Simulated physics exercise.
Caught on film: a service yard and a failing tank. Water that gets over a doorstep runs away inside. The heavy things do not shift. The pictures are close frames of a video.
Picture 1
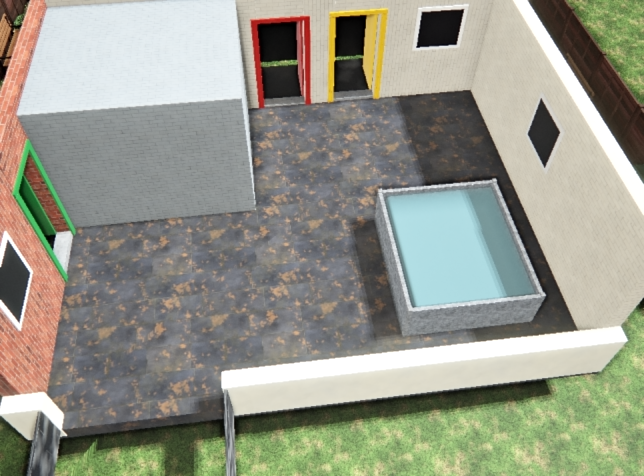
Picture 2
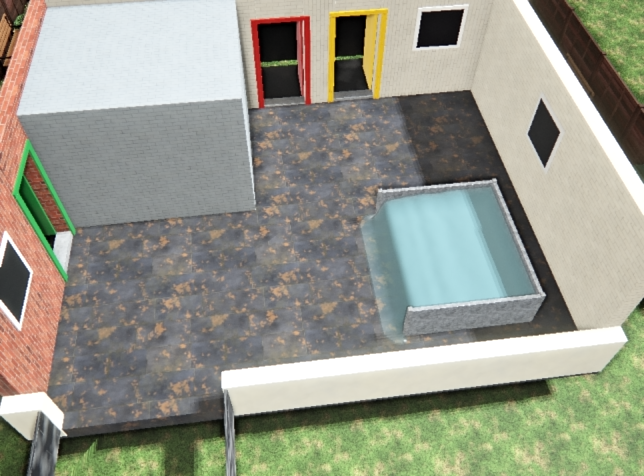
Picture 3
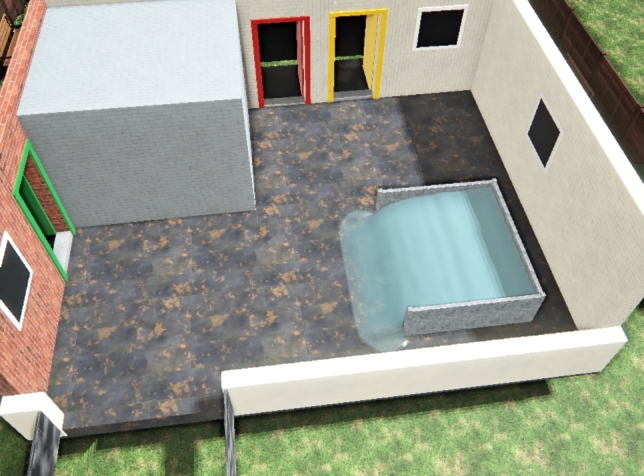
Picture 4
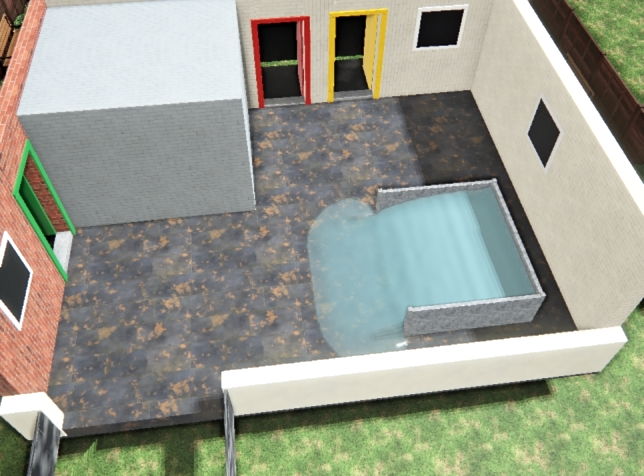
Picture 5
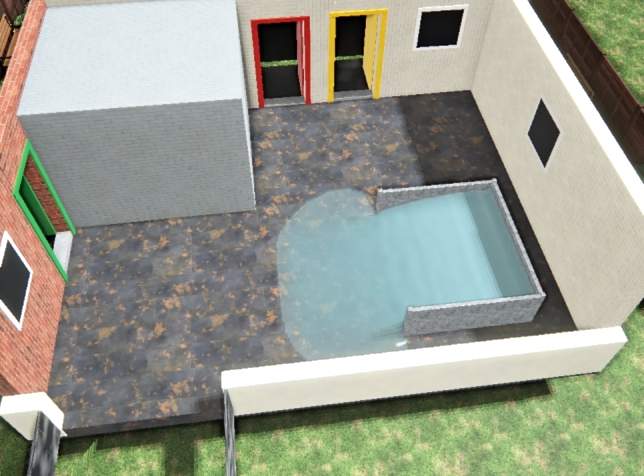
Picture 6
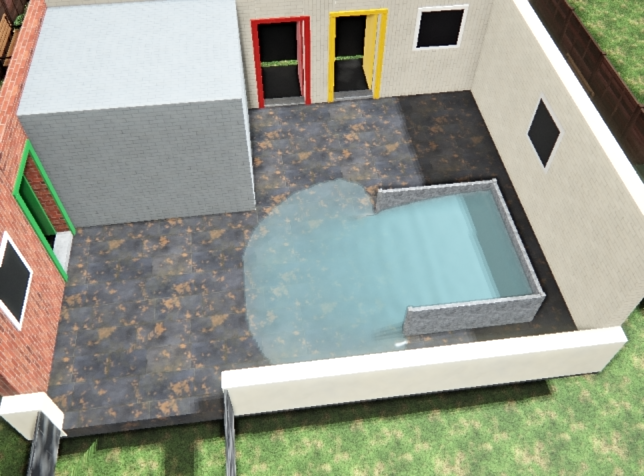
Water pours from the tank's open left side and spreads leftward across the dark yard floor.
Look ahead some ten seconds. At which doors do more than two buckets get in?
One by one: The yellow door stays under that; the green door takes more than that; the red door takes more than that.
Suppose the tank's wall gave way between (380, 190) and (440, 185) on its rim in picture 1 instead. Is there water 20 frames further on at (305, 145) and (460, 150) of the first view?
In turn: Covered, wet.
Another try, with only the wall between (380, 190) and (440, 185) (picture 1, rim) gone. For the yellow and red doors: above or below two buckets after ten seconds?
My reading: Yellow takes more, red goes over.
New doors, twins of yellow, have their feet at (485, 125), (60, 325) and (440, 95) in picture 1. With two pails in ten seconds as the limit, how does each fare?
In turn: Lets less in, is over, takes less.
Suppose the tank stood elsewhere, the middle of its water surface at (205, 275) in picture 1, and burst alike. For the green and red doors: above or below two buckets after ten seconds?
One by one: Green goes over, red takes less.
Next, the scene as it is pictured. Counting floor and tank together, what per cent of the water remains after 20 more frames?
Close to 88 %.
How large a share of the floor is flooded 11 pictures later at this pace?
About 55 per cent.
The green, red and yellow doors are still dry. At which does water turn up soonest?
That is the one in green.
A moment on, water covers 45 % of the floor; the yellow door not reached, the green door not reached, the red door not reached.
Next, water covers 55 % of the floor; the yellow door not reached, the green door under two buckets in, the red door not reached.
Then, water covers 60 % of the floor; the yellow door not reached, the green door far over two buckets in, the red door under two buckets in.
Later, water covers 65 % of the floor; the yellow door wet at the sill, nothing in, the green door far over two buckets in, the red door over two buckets in.
In the end, water covers 80 % of the floor; the yellow door wet at the sill, nothing in, the green door far over two buckets in, the red door over two buckets in.
